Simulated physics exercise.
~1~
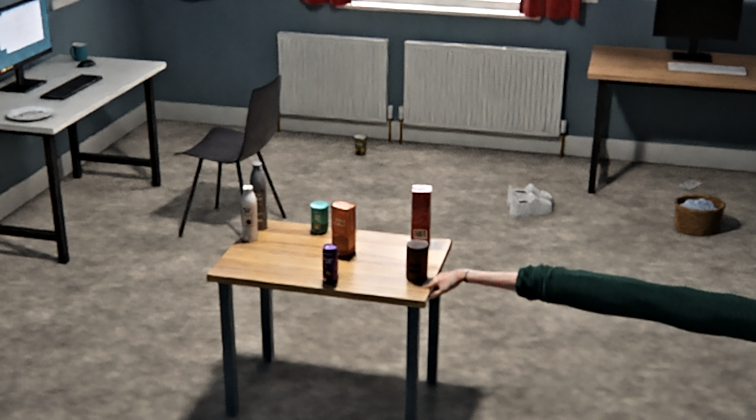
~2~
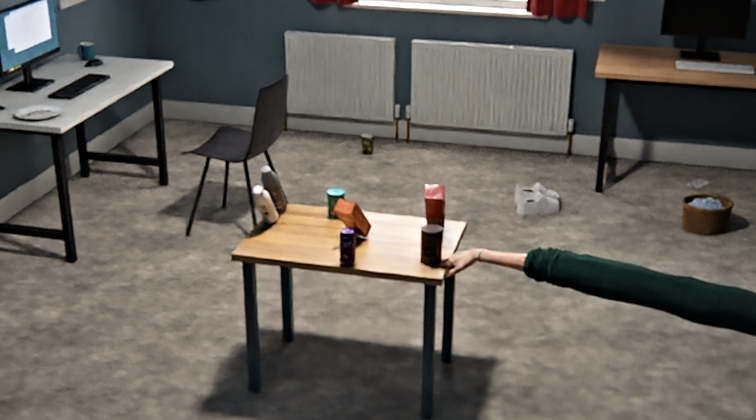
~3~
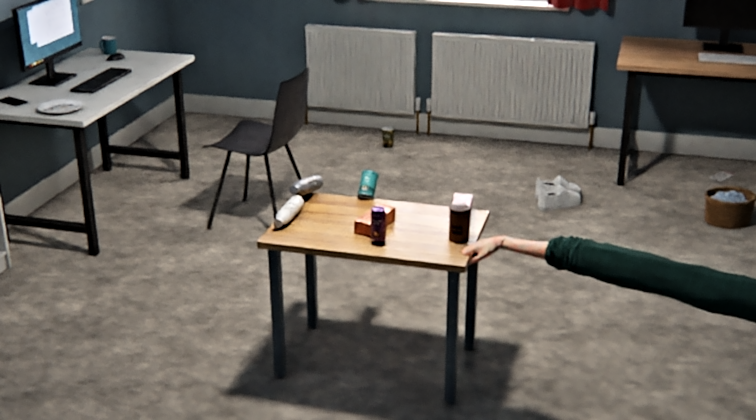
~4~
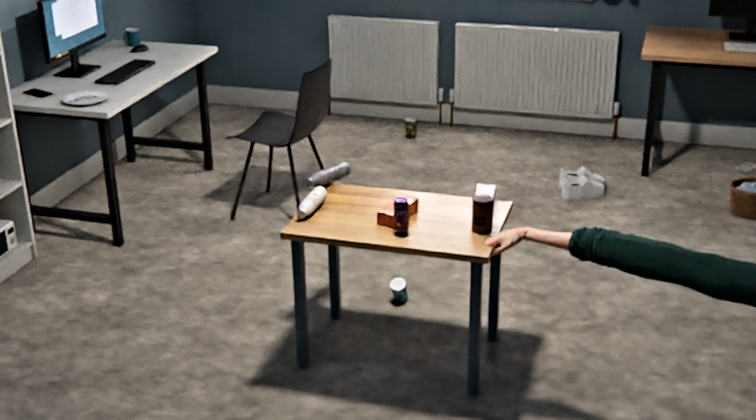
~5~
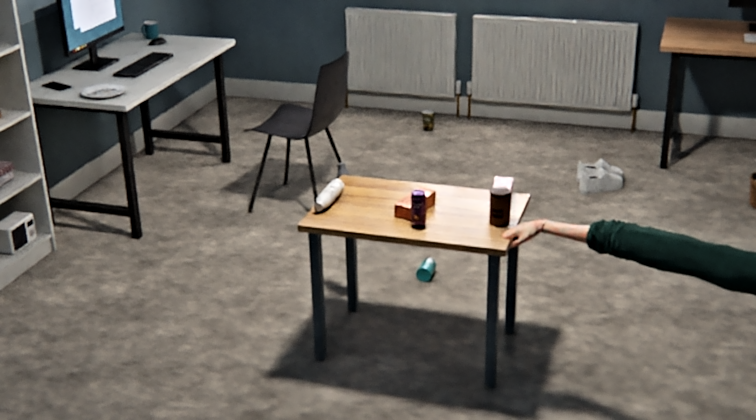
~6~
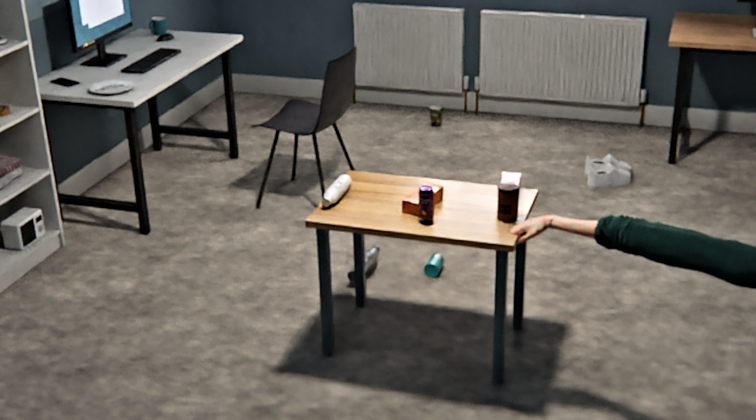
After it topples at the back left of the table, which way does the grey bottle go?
It moves down, dropping from the table to the floor, where it lies on its side.
